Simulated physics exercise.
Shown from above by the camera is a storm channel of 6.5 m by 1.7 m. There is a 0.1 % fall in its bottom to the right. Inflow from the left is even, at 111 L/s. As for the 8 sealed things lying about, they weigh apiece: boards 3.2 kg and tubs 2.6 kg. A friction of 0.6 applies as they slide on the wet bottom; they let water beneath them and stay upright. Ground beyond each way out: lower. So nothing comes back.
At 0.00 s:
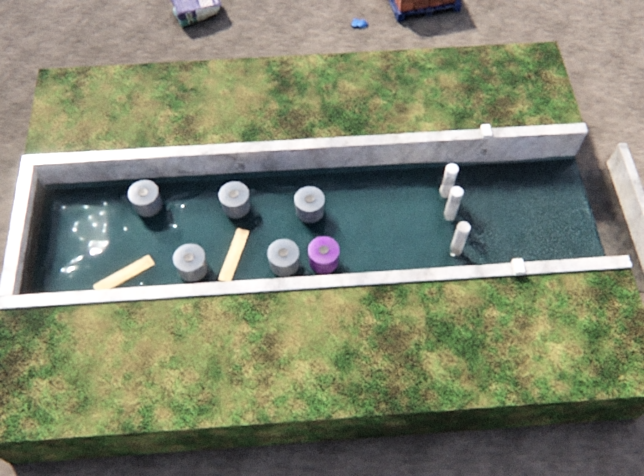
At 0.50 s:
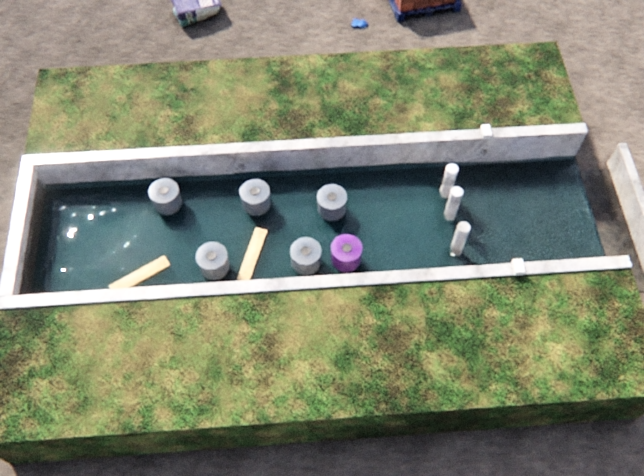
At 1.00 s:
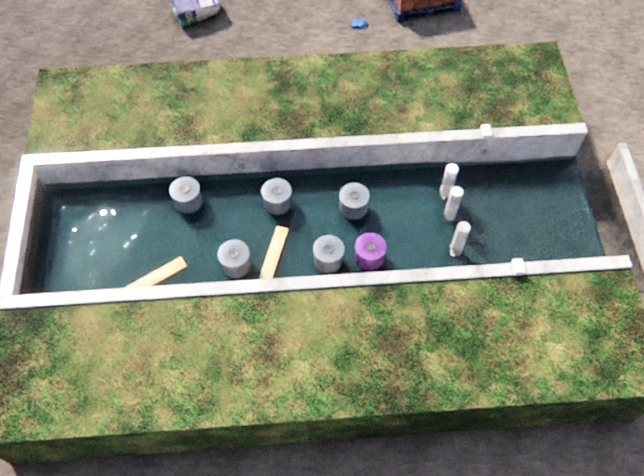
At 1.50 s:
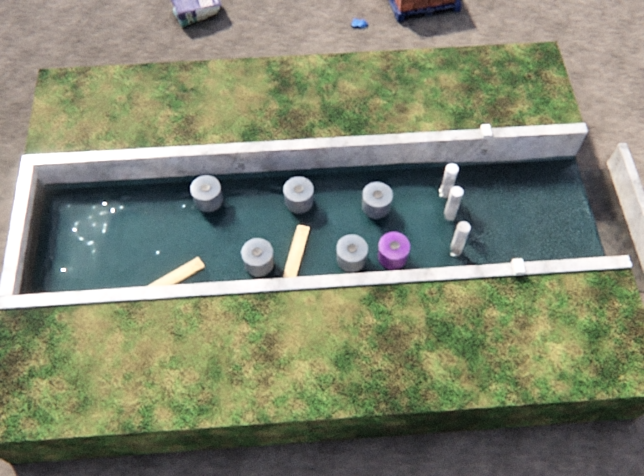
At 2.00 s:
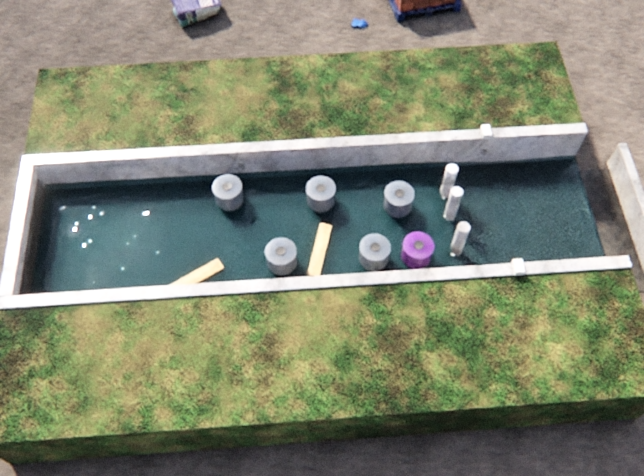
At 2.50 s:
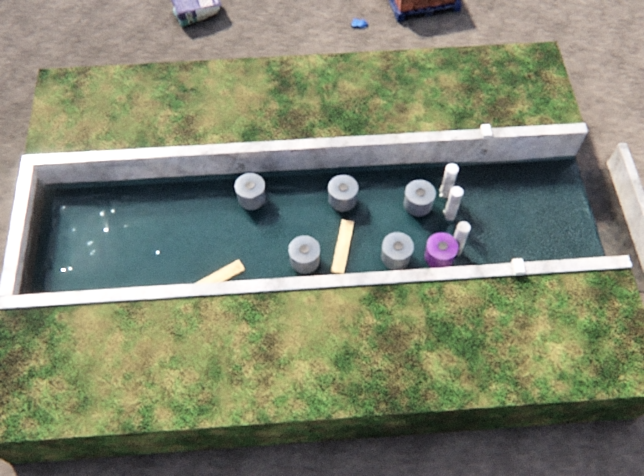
In a walled channel of dark water between grassy banks, a purple tub, several grey ones and two pale boards drifted steadily to the right together, nearing three white posts that stayed put.
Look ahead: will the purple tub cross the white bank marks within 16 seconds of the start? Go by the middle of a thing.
I'd say the purple tub manages it.
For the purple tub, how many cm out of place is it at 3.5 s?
Displacement near 200 cm.
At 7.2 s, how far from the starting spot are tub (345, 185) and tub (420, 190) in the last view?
Going in the order asked, I'd say washed out for the first and 140 cm for the second.
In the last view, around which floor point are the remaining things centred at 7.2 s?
They're centred close to (429, 238).
After 3.5 s the purple tub is near (505, 257), 2.0 m from its start, afloat; 0 of 8 are over the mark; 8 afloat.
After 7.2 s the purple tub has gone out; 3 of 8 are over the mark; 5 afloat.
After 12.0 s the purple tub has gone out; 4 of 8 are over the mark; 4 afloat.
After 16.0 s the purple tub has gone out; 4 of 8 are over the mark; 4 afloat.
